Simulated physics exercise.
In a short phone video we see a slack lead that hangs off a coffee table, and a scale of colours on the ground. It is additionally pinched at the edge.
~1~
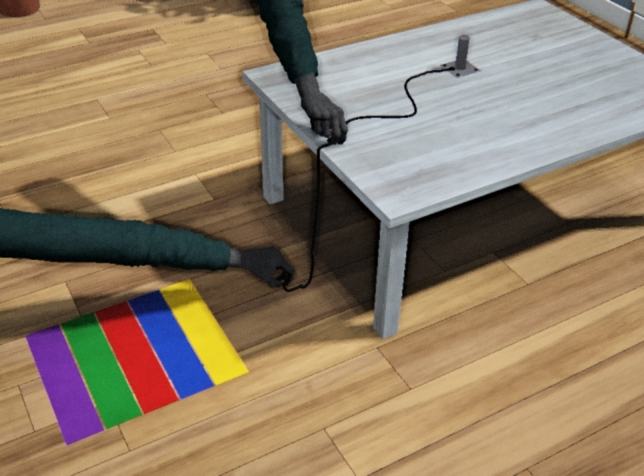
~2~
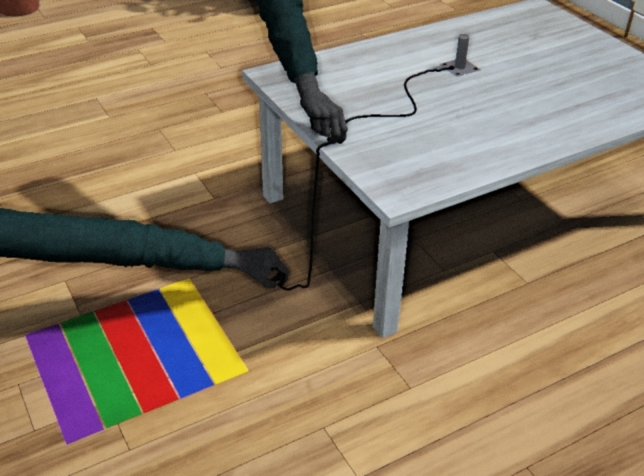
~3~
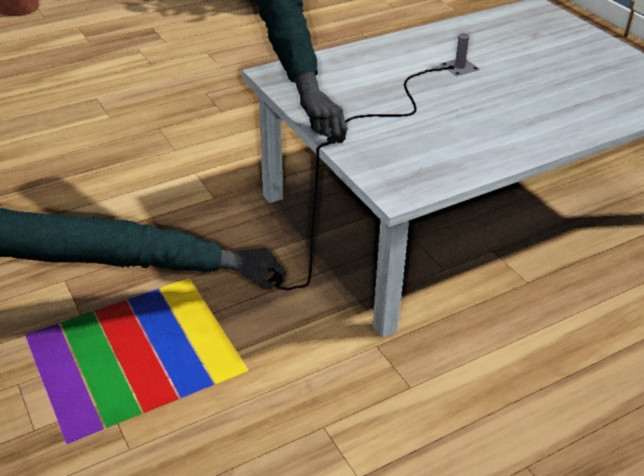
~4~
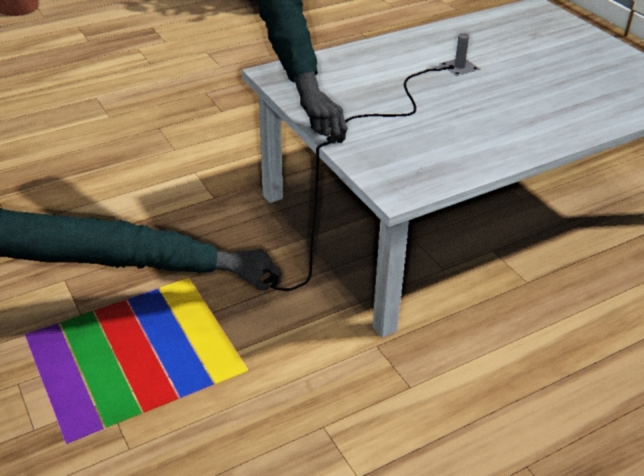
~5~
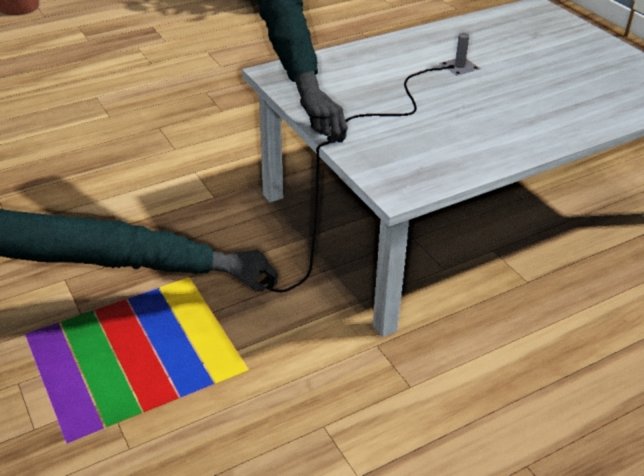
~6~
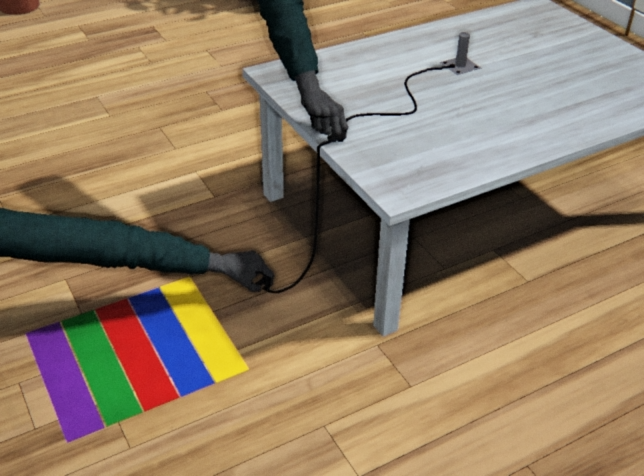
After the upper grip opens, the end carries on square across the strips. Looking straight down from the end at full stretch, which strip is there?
The red strip is there.
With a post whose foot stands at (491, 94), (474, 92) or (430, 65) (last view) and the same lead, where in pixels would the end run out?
Roughly (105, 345), (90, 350) and (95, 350), try by try.
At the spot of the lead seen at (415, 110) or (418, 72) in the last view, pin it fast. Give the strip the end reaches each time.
Try 1: Blue; try 2: Red.
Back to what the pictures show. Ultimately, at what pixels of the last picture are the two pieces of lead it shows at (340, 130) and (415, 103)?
About (301, 149), and the other about (381, 102).
Early on, end near (186, 316); over yellow.
Midway, end near (146, 330); over red.
At the end of the slack, end near (124, 339); over red. The red one.
